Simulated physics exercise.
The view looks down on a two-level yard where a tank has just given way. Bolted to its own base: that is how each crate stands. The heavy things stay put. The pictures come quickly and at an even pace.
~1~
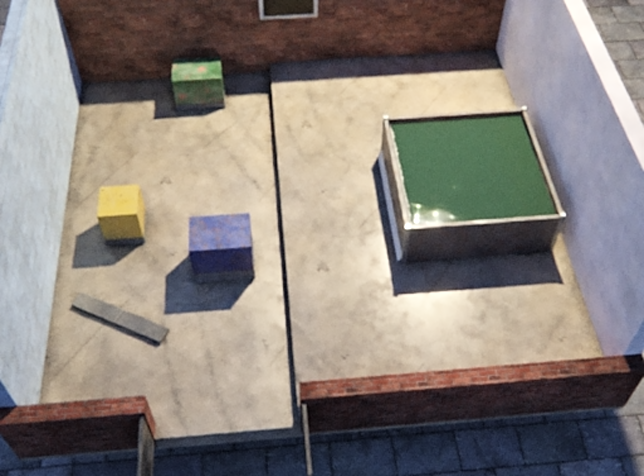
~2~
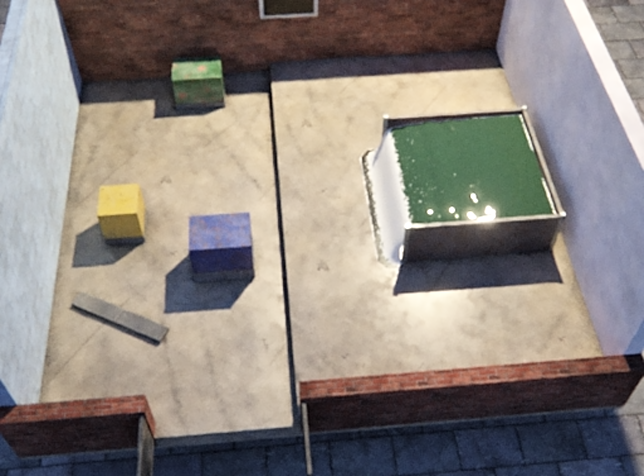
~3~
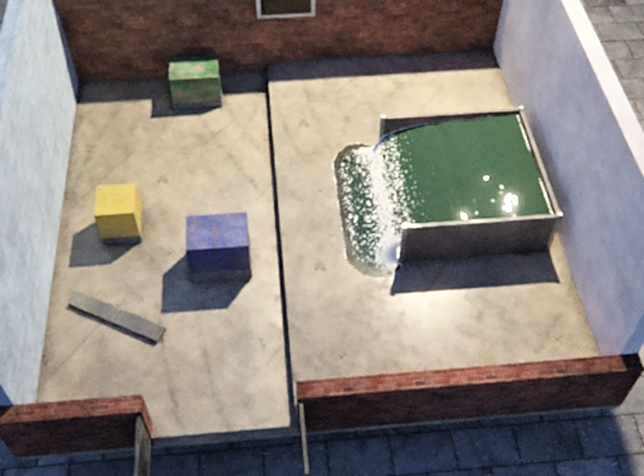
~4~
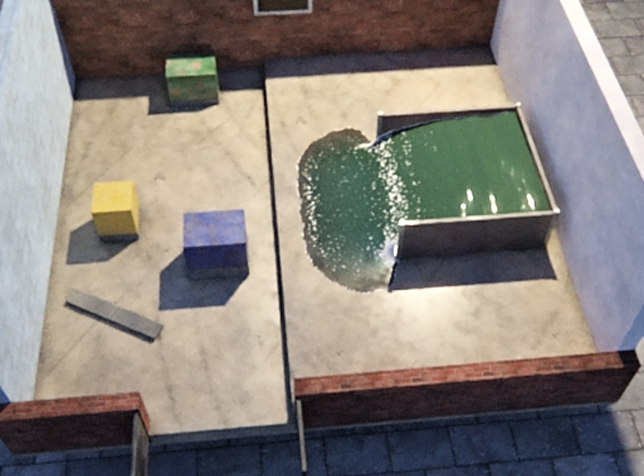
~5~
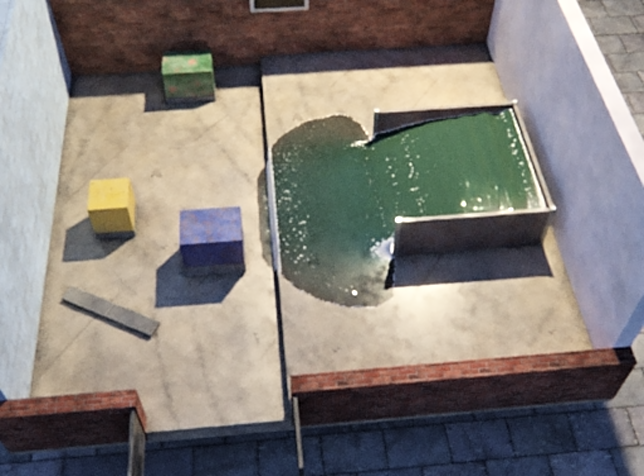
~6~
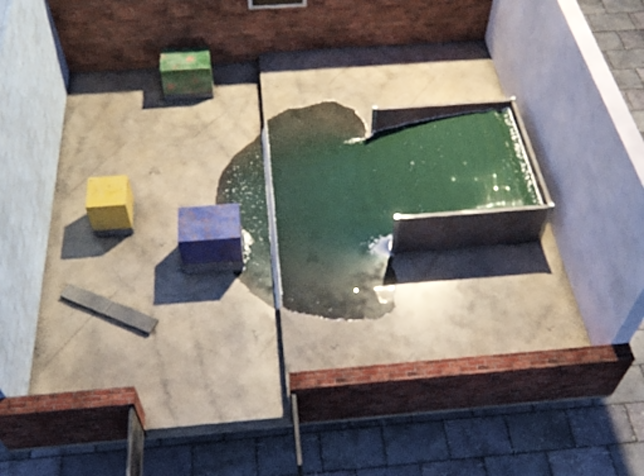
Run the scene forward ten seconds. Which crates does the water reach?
In the end the yellow crate will be caught by the water; the blue crate will be caught by the water; the green crate will be caught by the water.
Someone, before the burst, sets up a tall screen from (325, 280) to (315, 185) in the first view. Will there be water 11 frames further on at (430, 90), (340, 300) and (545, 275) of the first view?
Outcome by spot, in order - unwatered, watered, unwatered.
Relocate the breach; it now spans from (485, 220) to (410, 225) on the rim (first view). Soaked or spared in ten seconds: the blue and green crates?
First the blue crate: It is never reached; then the green crate: It is never reached.
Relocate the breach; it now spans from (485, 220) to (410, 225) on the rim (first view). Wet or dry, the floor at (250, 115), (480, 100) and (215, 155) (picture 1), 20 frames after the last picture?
The first comes out untouched, the second untouched, the third untouched.
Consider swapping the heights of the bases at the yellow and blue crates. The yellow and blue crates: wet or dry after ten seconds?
Briefly, the yellow crate is inundated and the blue crate is inundated.
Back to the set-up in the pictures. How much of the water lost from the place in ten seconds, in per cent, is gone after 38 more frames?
Close to 50 per cent.
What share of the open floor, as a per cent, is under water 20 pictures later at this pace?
Roughly 65 %.
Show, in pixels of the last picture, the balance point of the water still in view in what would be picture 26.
It is around (225, 205).
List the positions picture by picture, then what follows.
The first picture shows the water tank at (469, 168) is whole and still.
In the second picture, water pours out at (396, 192) and has run to (398, 266).
In the third picture, the front is at (376, 274), out from the gap at (392, 194).
In the fourth picture, water pours out at (390, 192) and has run to (342, 280).
In the fifth picture, water pours out at (386, 190) and has run to (288, 274).
In the sixth picture, the front is at (222, 191), out from the gap at (384, 187).
A moment on, water covers 40 % of the floor; the yellow crate water round its plinth, the blue crate water round its plinth, the green crate water round its plinth.
Next, water covers 60 % of the floor; the yellow crate water round its plinth, the blue crate water round its plinth, the green crate water round its plinth.
Then, water covers 65 % of the floor; the yellow crate water round its plinth, the blue crate water round its plinth, the green crate water round its plinth.
Later, water covers 65 % of the floor; the yellow crate water round its plinth, the blue crate water round its plinth, the green crate water round its plinth.
In the end, water covers 60 % of the floor; the yellow crate was topped, the blue crate was topped, the green crate was topped.
